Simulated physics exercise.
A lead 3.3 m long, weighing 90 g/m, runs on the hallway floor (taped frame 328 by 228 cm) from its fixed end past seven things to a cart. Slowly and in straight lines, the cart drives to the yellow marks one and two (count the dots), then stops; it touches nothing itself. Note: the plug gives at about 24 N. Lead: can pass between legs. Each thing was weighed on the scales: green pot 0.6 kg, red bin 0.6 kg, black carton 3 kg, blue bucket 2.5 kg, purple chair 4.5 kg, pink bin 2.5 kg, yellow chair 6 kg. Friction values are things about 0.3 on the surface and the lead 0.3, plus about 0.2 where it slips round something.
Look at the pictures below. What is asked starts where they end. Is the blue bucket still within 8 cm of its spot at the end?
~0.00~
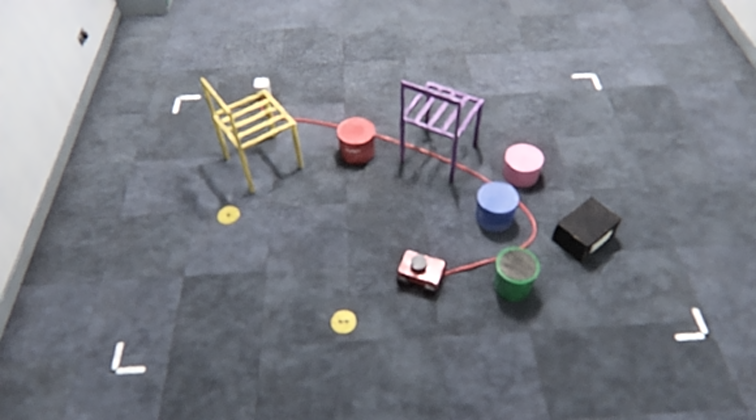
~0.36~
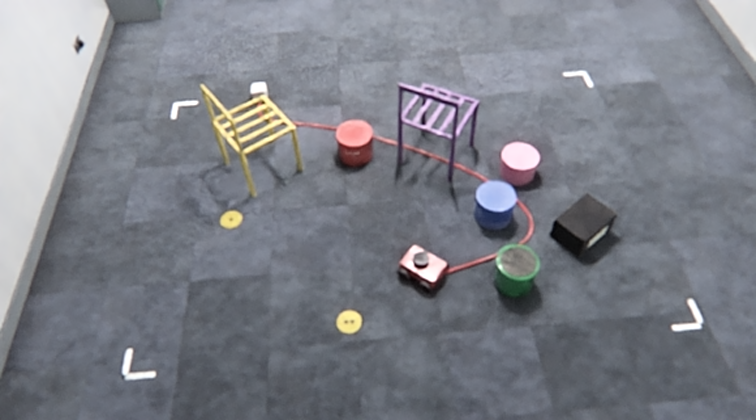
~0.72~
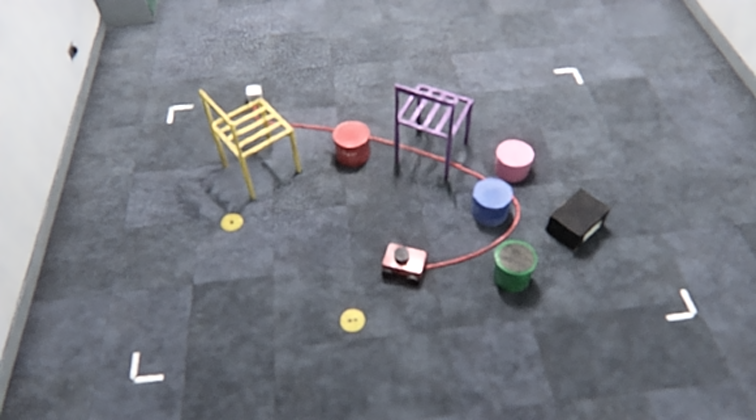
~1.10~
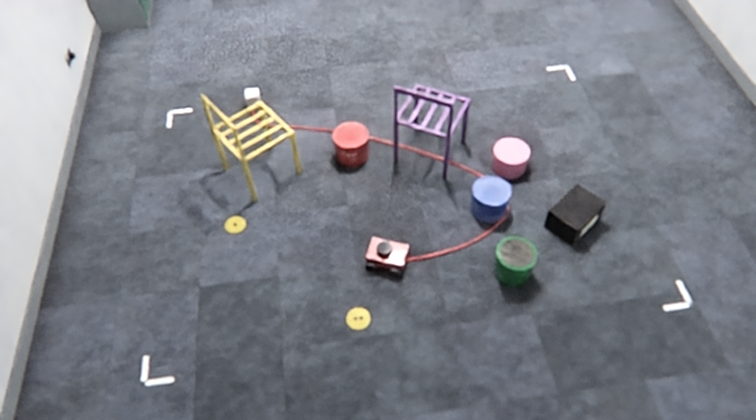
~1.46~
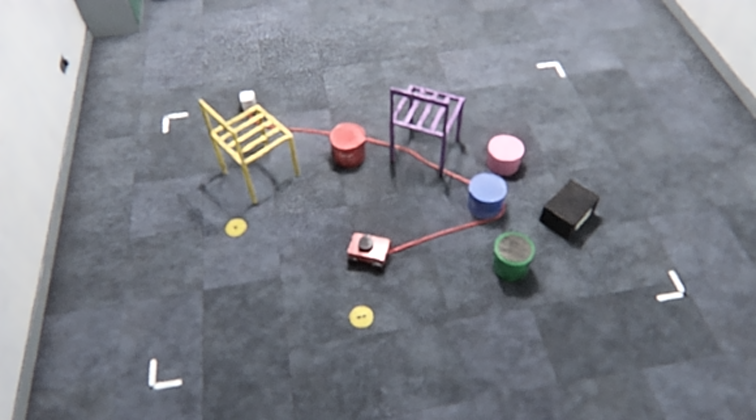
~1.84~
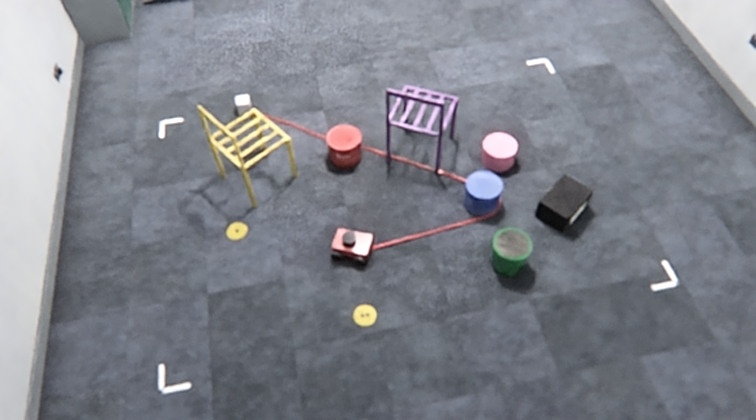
No.
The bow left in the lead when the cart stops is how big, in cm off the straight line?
100 cm.
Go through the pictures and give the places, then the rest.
Blue bucket (498, 197); marks (229, 215) (344, 322); lead runs through (523, 207) (480, 264); cart (429, 279), in the first picture.
Lead runs through (480, 262); cart (430, 276), in the second picture.
Lead runs through (463, 259); cart (412, 269), in the third picture.
Lead runs through (445, 252); cart (395, 262), in the fourth picture.
Lead runs through (423, 240); cart (377, 256), in the fifth picture.
Blue bucket (484, 185); lead runs through (407, 239); cart (360, 251), in the sixth picture.
By 3.3 s, cart at (288, 238), 4 N at the fixed end; blue bucket 25 cm off its start.
By 4.8 s, cart at (254, 242), lead slack at the fixed end; blue bucket 49 cm off its start.
By 6.2 s, cart at (312, 279), lead slack at the fixed end; blue bucket 49 cm off its start at (415, 172).
By 7.7 s, cart at (365, 314), lead slack at the fixed end; blue bucket 49 cm off its start.
By 8.1 s, cart at (365, 314), lead slack at the fixed end; blue bucket 49 cm off its start at (415, 172).
